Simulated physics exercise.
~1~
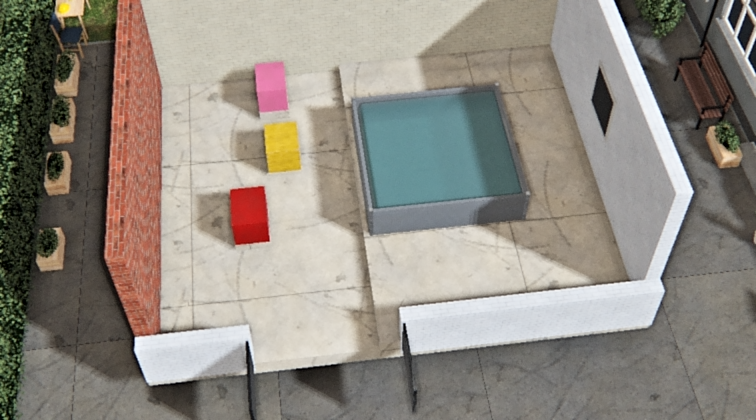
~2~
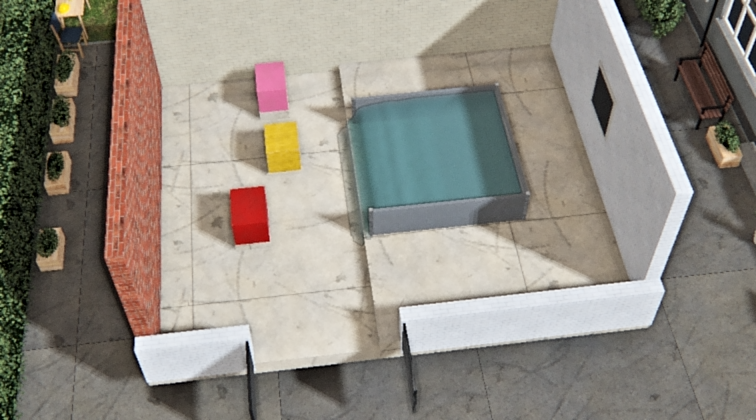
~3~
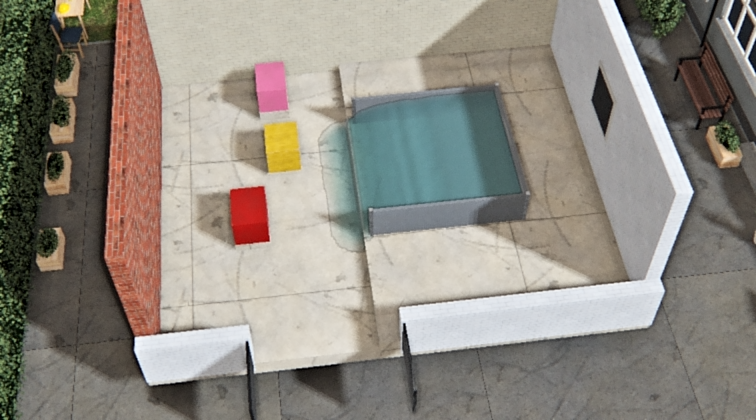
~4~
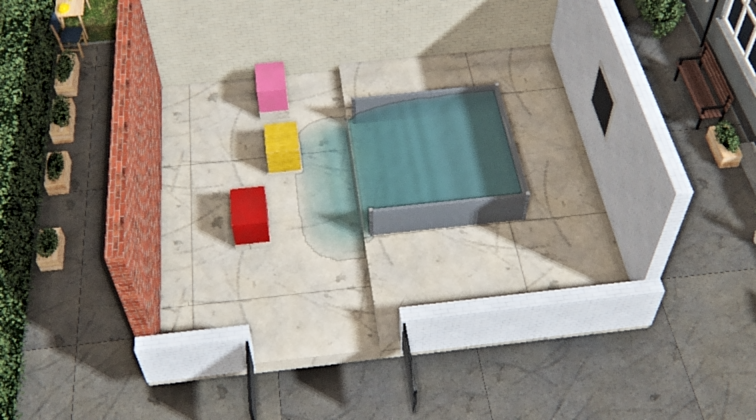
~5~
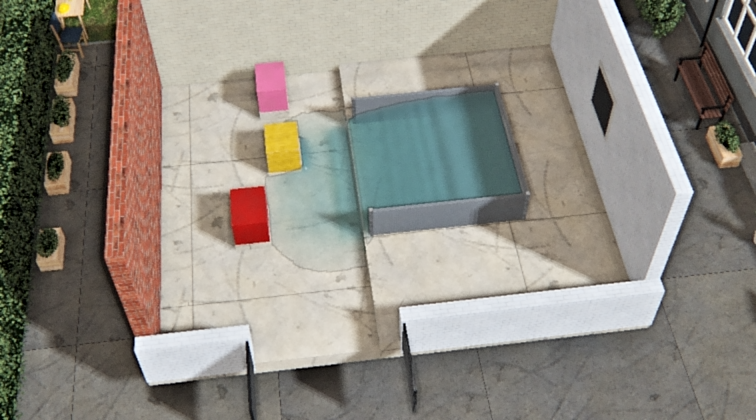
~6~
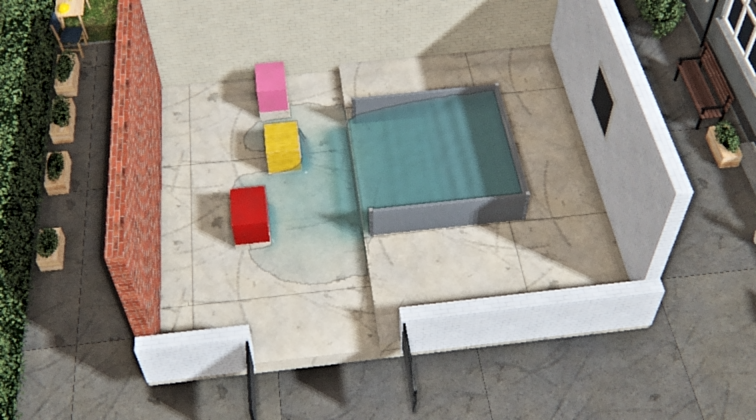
Water poured out of the left side of a square gray tank in a walled yard, spreading left across the pale floor until it reached the yellow and red blocks and flowed around them.
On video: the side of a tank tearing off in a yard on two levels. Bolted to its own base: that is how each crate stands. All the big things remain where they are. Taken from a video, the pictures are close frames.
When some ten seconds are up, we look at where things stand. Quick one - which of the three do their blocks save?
The red crate will be touched; the pink crate will be touched; the yellow crate will be touched.
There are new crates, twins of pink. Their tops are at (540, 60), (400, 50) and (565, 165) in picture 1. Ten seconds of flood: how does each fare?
Respectively: Comes through fine, comes through fine and comes through fine.
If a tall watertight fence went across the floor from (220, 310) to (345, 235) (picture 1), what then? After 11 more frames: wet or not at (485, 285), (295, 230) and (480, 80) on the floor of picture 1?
One after the other: Free of water, covered, no water.
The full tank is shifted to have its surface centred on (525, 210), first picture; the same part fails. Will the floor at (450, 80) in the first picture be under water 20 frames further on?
That point would end up bone-dry.
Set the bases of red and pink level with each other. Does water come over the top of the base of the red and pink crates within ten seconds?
After ten seconds the red crate is swamped, and the pink crate is swamped.
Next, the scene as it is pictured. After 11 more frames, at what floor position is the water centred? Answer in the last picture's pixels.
Centre of mass: Roughly (339, 188).
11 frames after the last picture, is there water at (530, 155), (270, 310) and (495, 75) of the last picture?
Status by point, in sequence: Unwetted; waterlogged; unwetted.
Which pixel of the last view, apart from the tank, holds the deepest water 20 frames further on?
Deepest point: Roughly (163, 88).
A moment on, water covers 30 % of the floor; the red crate water round its plinth, the pink crate water round its plinth, the yellow crate water round its plinth.
Next, water covers 45 % of the floor; the red crate water round its plinth, the pink crate water round its plinth, the yellow crate water round its plinth.
Then, water covers 50 % of the floor; the red crate water round its plinth, the pink crate water round its plinth, the yellow crate water round its plinth.
Later, water covers 50 % of the floor; the red crate water round its plinth, the pink crate water round its plinth, the yellow crate water round its plinth.
In the end, water covers 50 % of the floor; the red crate was topped, the pink crate was topped, the yellow crate was topped.
